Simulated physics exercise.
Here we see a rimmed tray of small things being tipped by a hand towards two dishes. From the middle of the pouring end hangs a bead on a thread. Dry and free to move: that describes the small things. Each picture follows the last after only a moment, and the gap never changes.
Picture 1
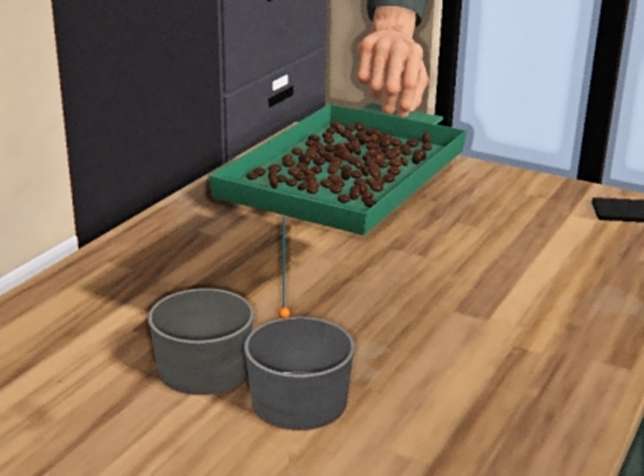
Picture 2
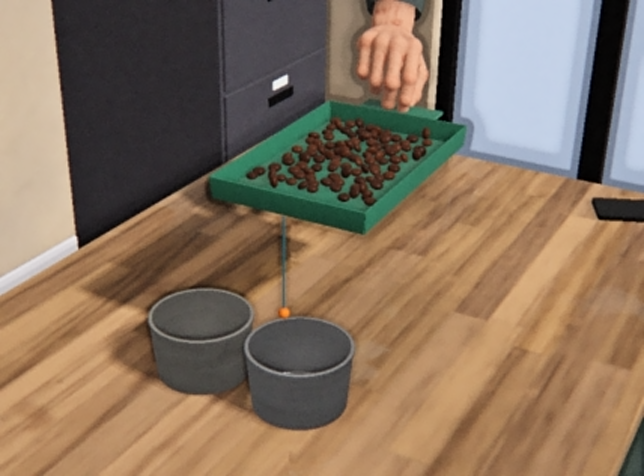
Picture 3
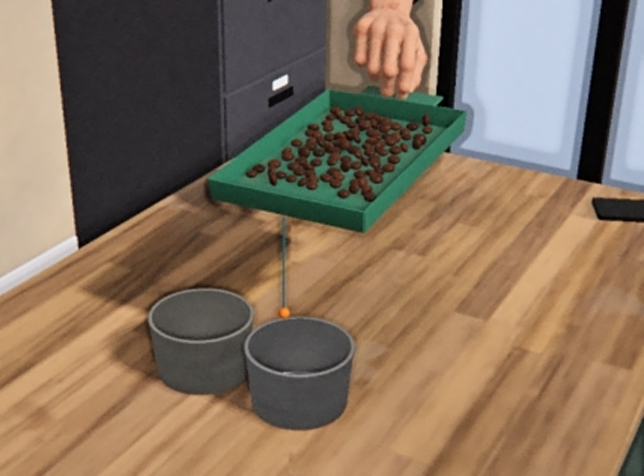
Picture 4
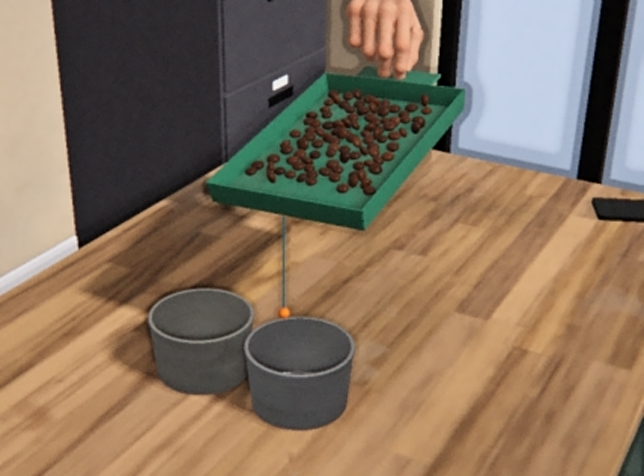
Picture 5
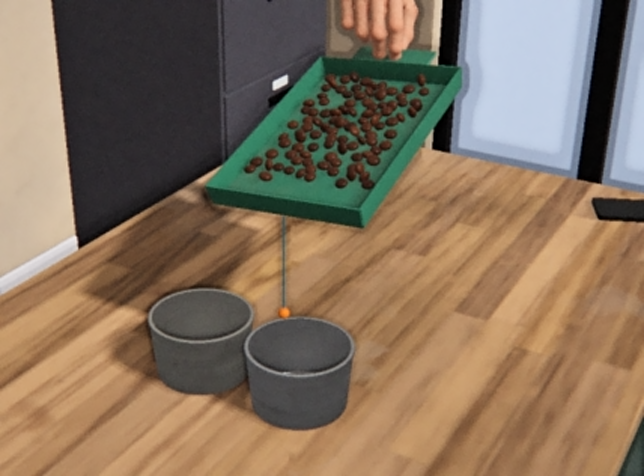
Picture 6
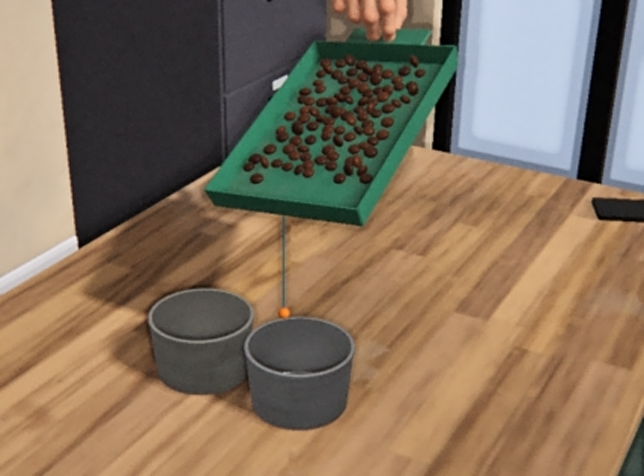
The clip opens on a green rimmed tray of small brown pieces, held nearly level by a hand at its far end above two grey dishes on a wooden surface. The hand then raises the far end steadily, and the tray slants more steeply, its near left corner dipping slightly while the orange bead hangs almost still.
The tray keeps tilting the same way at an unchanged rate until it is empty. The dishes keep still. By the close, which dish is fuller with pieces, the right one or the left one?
The left-side dish receives more.
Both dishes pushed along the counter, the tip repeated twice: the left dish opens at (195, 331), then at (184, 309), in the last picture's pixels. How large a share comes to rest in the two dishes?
90 %, 70 %.
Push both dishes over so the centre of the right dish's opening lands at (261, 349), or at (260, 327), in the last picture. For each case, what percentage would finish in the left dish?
Trial 1 around 50 percent, trial 2 around 20 percent.
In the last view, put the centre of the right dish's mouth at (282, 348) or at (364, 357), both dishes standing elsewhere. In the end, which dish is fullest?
Case one: The dish at left. Case two: The dish at left.
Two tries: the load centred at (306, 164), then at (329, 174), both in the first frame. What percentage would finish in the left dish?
From the first start you get 60 in a hundred, from the second 60 in a hundred.
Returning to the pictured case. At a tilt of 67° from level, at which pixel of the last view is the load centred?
(255, 176).
Soon after the last picture, tray tipped steeply; all on the tray.
A little later, tray tipped past a quarter turn; about a third on the tray; a stray few in the right dish; about a quarter in the left dish; about a quarter outside both; a small part in the air.
Later still, tray tipped past a quarter turn; a small part in the right dish; about half in the left dish; about a third outside both.
At rest, tray tipped past a quarter turn; a small part in the right dish; about half in the left dish; about a third outside both.
